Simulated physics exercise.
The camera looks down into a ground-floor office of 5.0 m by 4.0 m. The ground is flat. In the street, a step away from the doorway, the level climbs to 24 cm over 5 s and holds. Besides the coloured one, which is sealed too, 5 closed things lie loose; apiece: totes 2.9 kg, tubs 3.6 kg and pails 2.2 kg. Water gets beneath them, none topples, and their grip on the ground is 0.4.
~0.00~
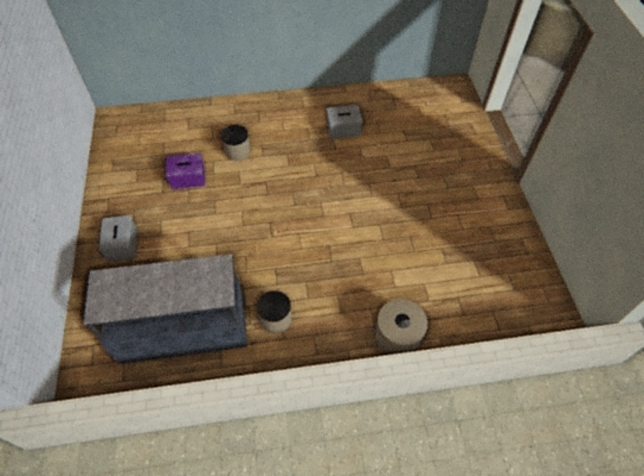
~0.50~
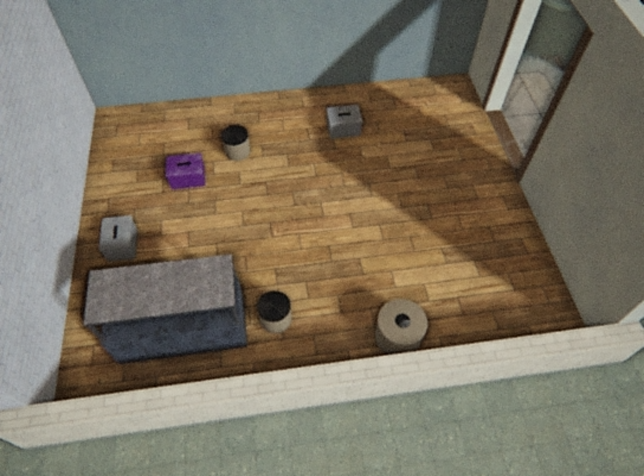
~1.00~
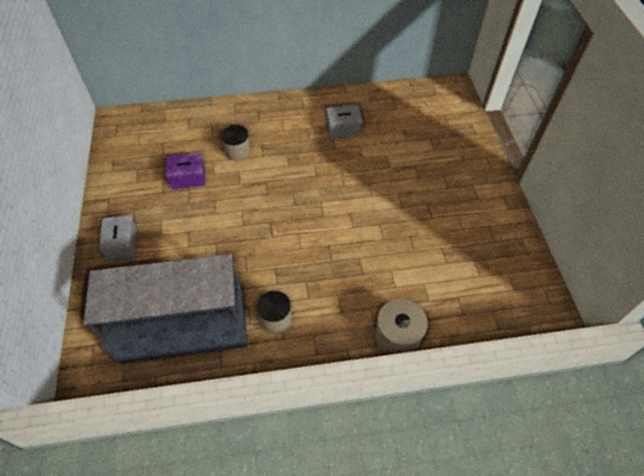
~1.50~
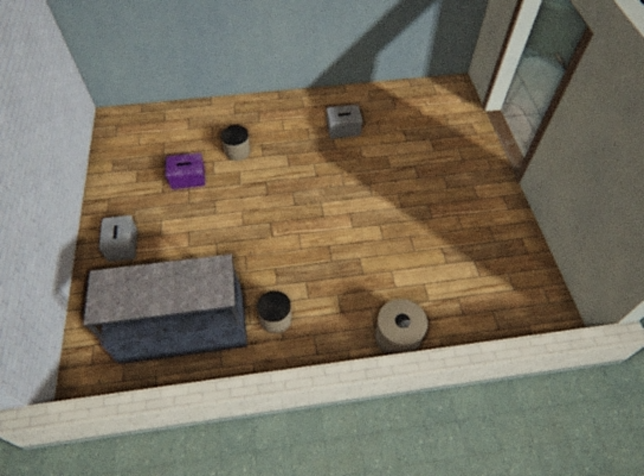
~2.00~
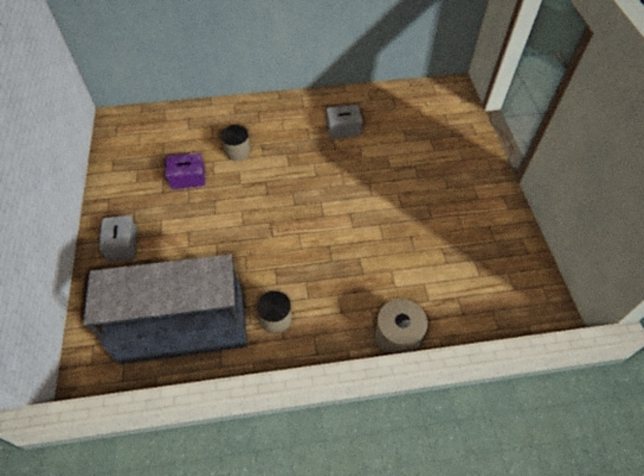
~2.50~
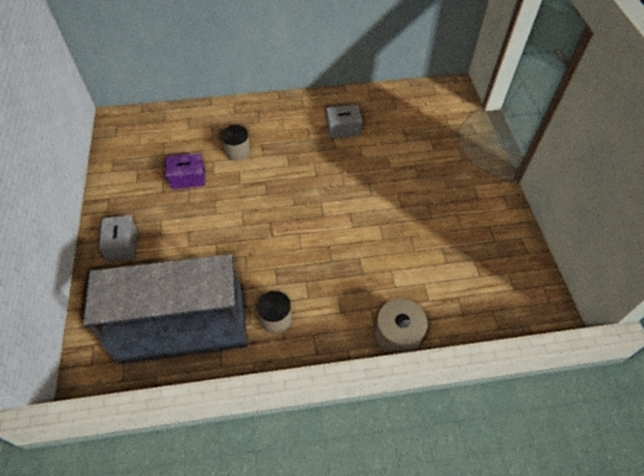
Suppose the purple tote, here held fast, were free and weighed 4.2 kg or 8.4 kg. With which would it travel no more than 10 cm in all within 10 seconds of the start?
I expect that neither weight holds it.
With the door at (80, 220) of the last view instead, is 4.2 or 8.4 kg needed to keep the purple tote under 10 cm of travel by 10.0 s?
Then neither load is enough.
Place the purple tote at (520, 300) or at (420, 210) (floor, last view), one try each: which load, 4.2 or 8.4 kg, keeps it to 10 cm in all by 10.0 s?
In turn: Either load holds; neither holds.
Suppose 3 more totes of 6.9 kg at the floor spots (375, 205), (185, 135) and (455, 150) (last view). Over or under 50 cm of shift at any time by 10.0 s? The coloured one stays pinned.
In turn: Past it, more, more.
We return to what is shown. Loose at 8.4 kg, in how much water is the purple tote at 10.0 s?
About 11 cm.
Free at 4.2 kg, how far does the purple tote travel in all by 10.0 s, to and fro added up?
Some 200 cm in all.
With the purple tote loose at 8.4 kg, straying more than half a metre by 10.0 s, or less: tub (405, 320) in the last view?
It is less.
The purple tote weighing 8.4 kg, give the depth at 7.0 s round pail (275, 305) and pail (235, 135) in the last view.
Roughly 4 and 3 cm.
After 3.5 s the purple tote would be 0 cm from its start with 4.2 kg and 0 cm from its start with 8.4 kg; 0 cm of water round it then.
After 4.5 s the purple tote would be 0 cm from its start with 4.2 kg and 0 cm from its start with 8.4 kg; 0 cm of water round it then.
After 7.0 s the purple tote would be 40 cm from its start with 4.2 kg and 0 cm from its start with 8.4 kg; 4 cm of water round it then.
After 10.0 s the purple tote would be 123 cm from its start with 4.2 kg and 40 cm from its start with 8.4 kg; 11 cm of water round it then.
